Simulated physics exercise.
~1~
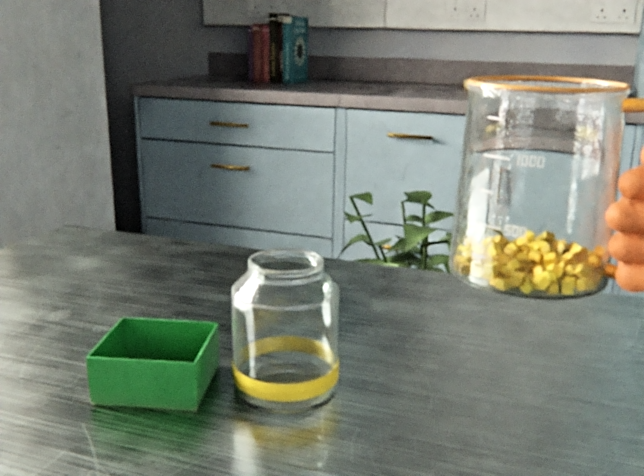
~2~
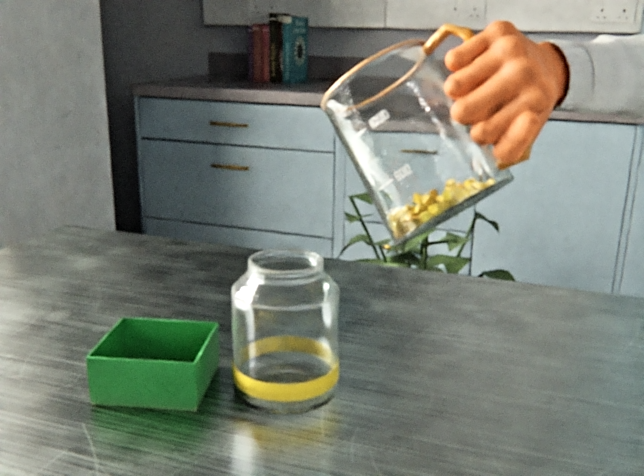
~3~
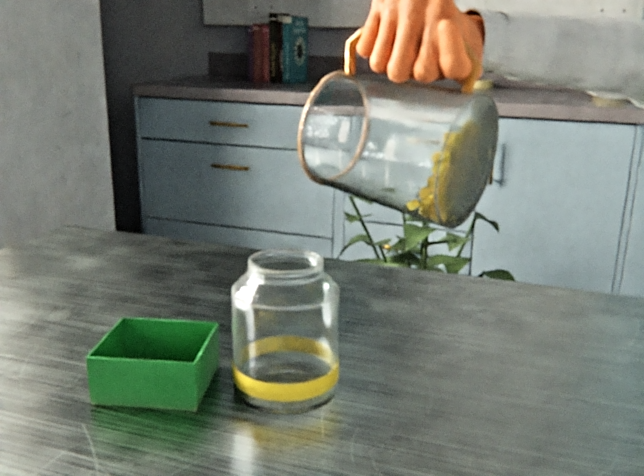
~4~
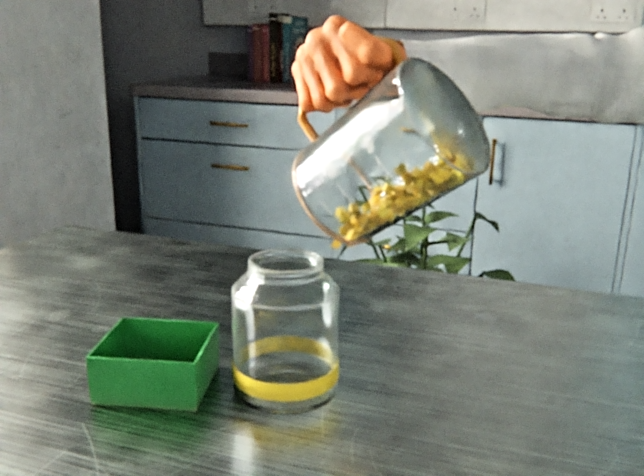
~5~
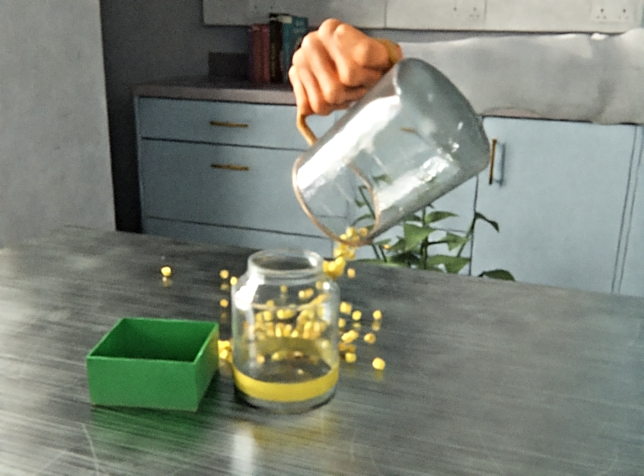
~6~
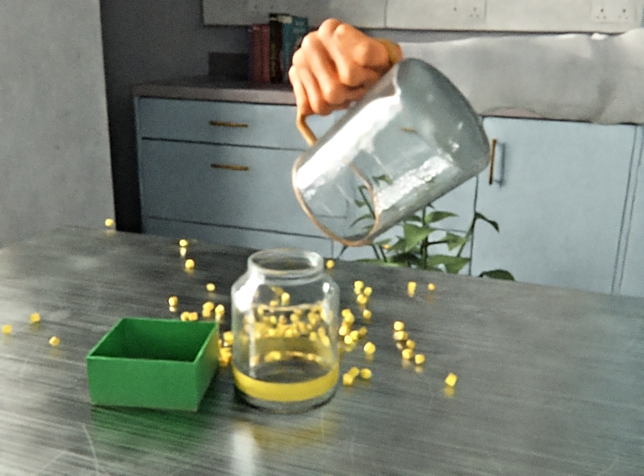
On a dark tabletop in a room with blue cabinets, a hand moves a glass jug of small yellow cubes leftward and tips it near a clear jar with yellow bands beside a green tin. The cubes spill out, scattering across the table around both containers, leaving the jug empty.
